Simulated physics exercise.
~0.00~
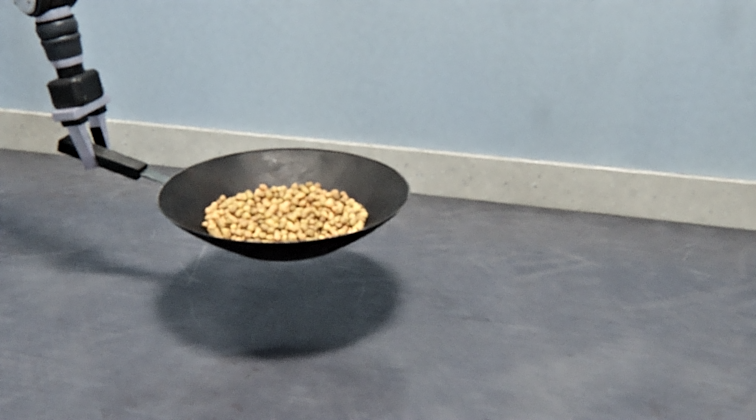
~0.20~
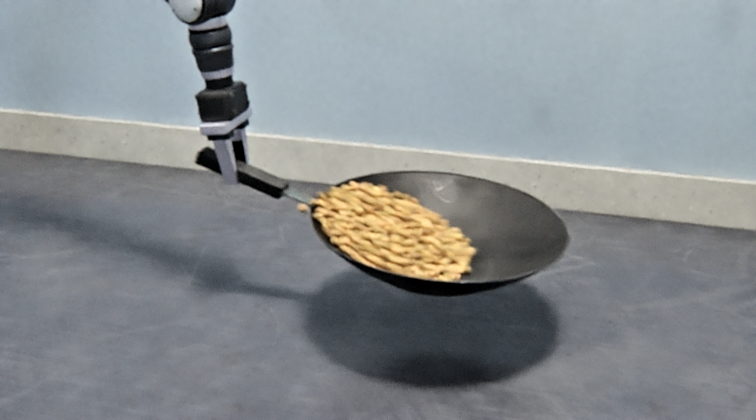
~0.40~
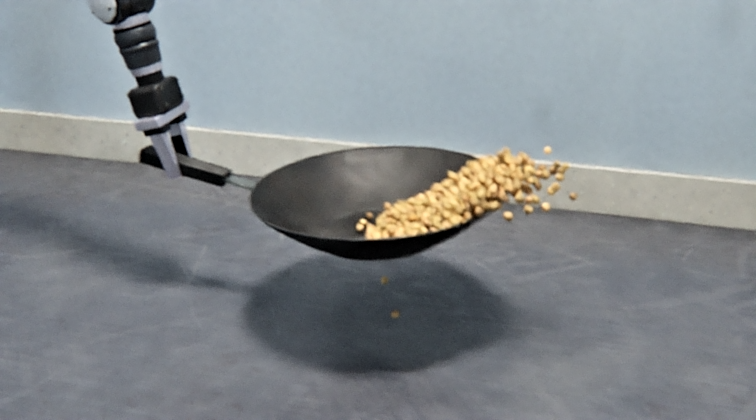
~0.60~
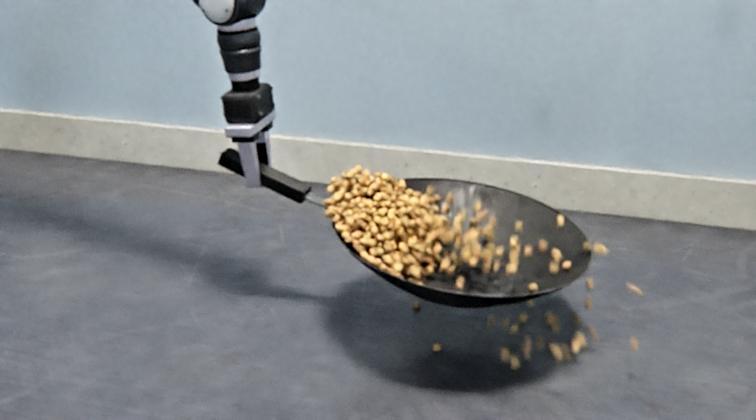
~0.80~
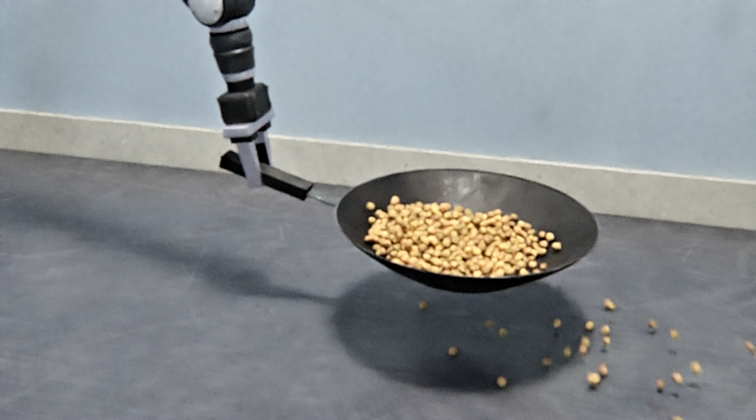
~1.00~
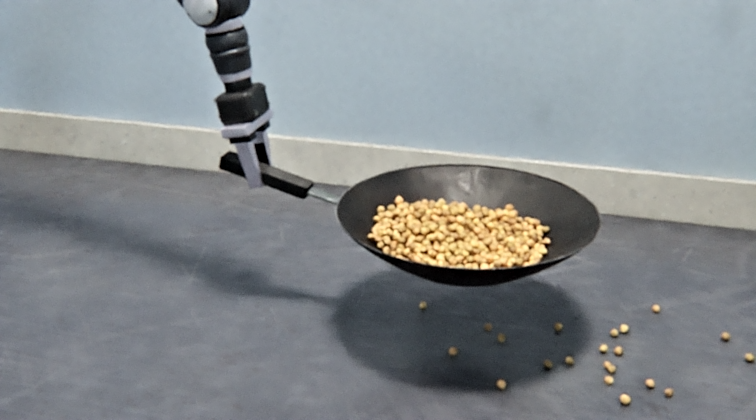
A black and grey robot arm at the upper left grips a dark wok by its handle above a dark grey floor, seen from slightly above, with a pale blue wall behind. The wok holds a heap of tan dried chickpeas. The arm swings the wok to the right, and the chickpeas bunch toward the handle side. It then draws back left, and they surge up over the far rim. The wok moves right again, catching most while some spill past its edge. Finally it stops, with most chickpeas heaped inside and a small number scattered below, mainly at right.
